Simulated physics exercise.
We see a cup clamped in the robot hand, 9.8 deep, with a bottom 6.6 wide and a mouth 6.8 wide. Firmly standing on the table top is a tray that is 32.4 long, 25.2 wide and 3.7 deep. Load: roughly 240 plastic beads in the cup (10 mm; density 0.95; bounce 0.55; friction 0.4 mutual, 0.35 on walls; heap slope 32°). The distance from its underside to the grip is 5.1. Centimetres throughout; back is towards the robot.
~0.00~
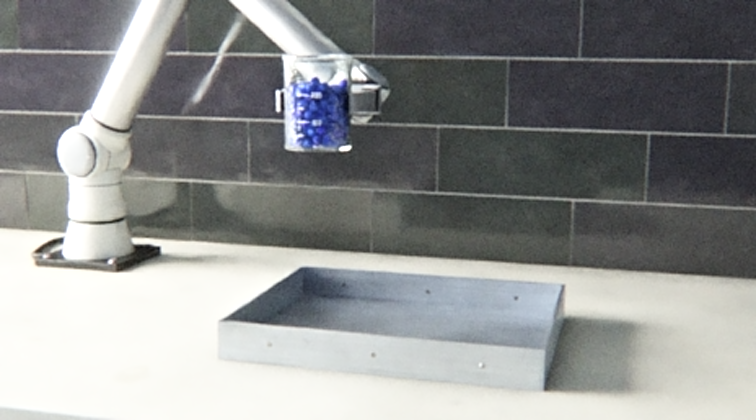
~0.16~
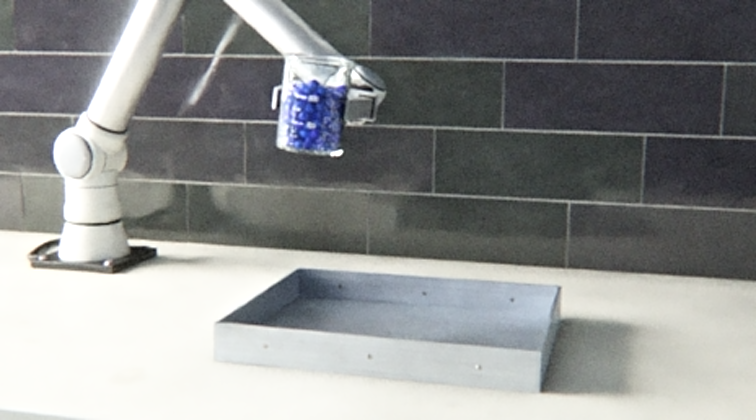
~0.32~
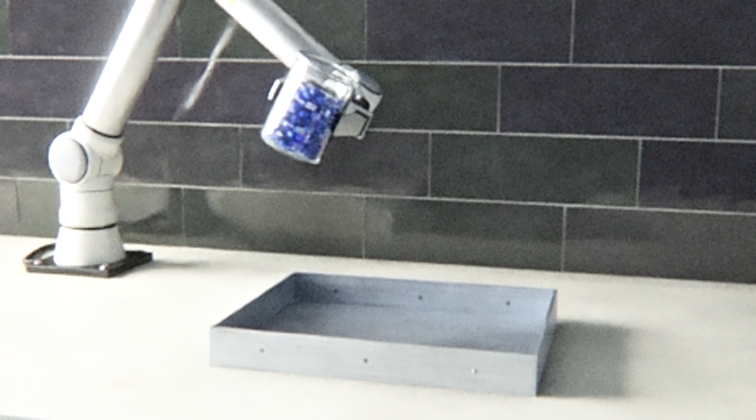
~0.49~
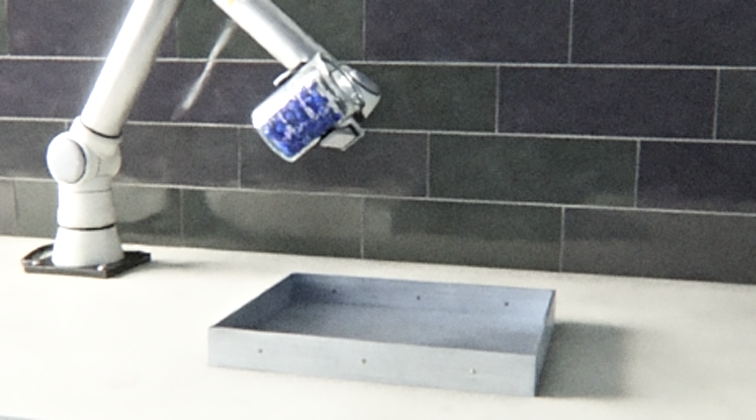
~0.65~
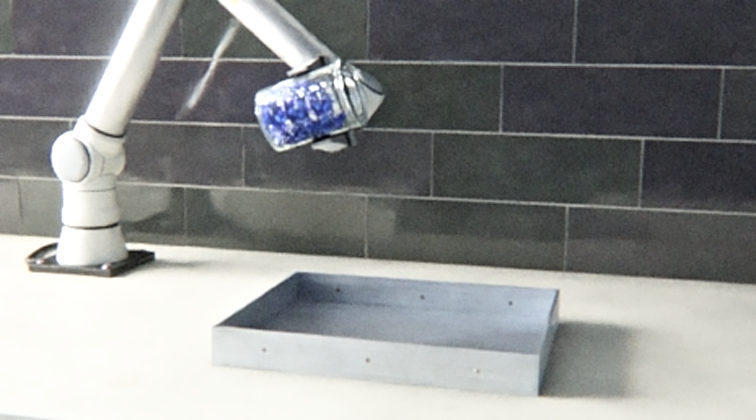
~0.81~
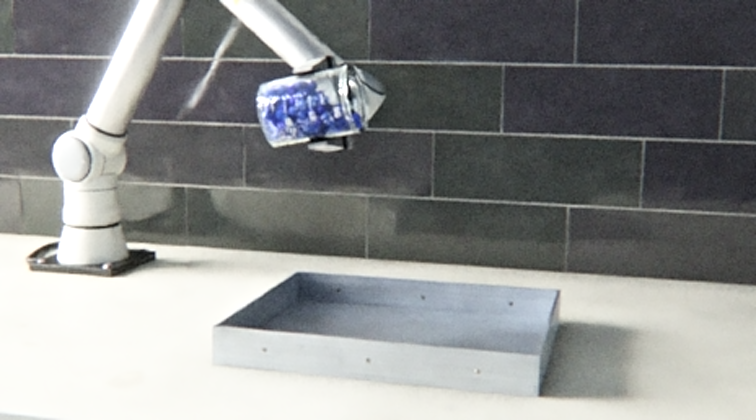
A robot arm holds a clear cup of blue beads above a pale countertop, seen from the front and slightly above against dark rectangular wall tiles. The pale grey arm rises from a dark base at the left, and an open blue-grey tray sits below the cup. The gripper rotates the cup steadily until it lies almost on its side, its base swinging left, while the view shifts very slightly.
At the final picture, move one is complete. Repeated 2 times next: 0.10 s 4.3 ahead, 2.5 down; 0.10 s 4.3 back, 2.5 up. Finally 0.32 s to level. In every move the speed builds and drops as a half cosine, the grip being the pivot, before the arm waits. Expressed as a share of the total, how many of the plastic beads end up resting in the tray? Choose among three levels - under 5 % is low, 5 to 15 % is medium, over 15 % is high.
The level is high.
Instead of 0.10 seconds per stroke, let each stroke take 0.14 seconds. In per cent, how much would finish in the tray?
In that case around 30 per cent.
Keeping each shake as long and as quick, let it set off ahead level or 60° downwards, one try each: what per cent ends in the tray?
It comes to around 65 per cent on the first try and around 20 per cent on the second.
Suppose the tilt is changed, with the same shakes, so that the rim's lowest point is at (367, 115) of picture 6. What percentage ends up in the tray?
Roughly 15 per cent.
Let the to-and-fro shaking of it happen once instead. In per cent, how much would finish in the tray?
Approx. 25 per cent.
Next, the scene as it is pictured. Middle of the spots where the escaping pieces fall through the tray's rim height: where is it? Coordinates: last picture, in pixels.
Roughly at (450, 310).
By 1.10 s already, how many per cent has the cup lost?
About 15 per cent so far.
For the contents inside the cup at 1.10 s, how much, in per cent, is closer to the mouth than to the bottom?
Mouth half: Close to 30 per cent.
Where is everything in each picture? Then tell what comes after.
The first picture shows cup middle at (318, 104), level; upper third of the load around (318, 95), from x 290 to 345, top at y 80; 238 in the cup.
The second picture shows cup middle at (314, 105), tilted 7° forward; upper third of the load around (314, 96), from x 285 to 340, top at y 85.
The third picture shows cup middle at (309, 109), tilted 27° forward; upper third of the load around (307, 100), from x 270 to 340, top at y 85.
The fourth picture shows cup middle at (307, 109), tilted 51° forward; upper third of the load around (304, 99), from x 265 to 340, top at y 80.
The fifth picture shows cup middle at (311, 108), tilted 71° forward; upper third of the load around (303, 97), from x 265 to 345, top at y 85.
The sixth picture shows cup middle at (312, 107), tilted 78° forward; upper third of the load around (299, 98), from x 270 to 360, top at y 85; 238 in the cup.
By 1.10 s, tilted 78° forward, highest piece 26 above the table; 199 in the cup, 3 in the tray, 36 in flight or on a rim.
By 1.39 s, tilted 33° forward, highest piece 29 above the table; 152 in the cup, 62 in the tray, 24 in flight or on a rim.
By 1.73 s, level, highest piece 27 above the table; 151 in the cup, 82 in the tray, 5 on the table or floor.
By 2.78 s, level, highest piece 26 above the table; 151 in the cup, 82 in the tray, 5 on the table or floor.
Final count, 151 in the cup, 82 in the tray, 5 on the table or floor. That is 34 % in the tray.
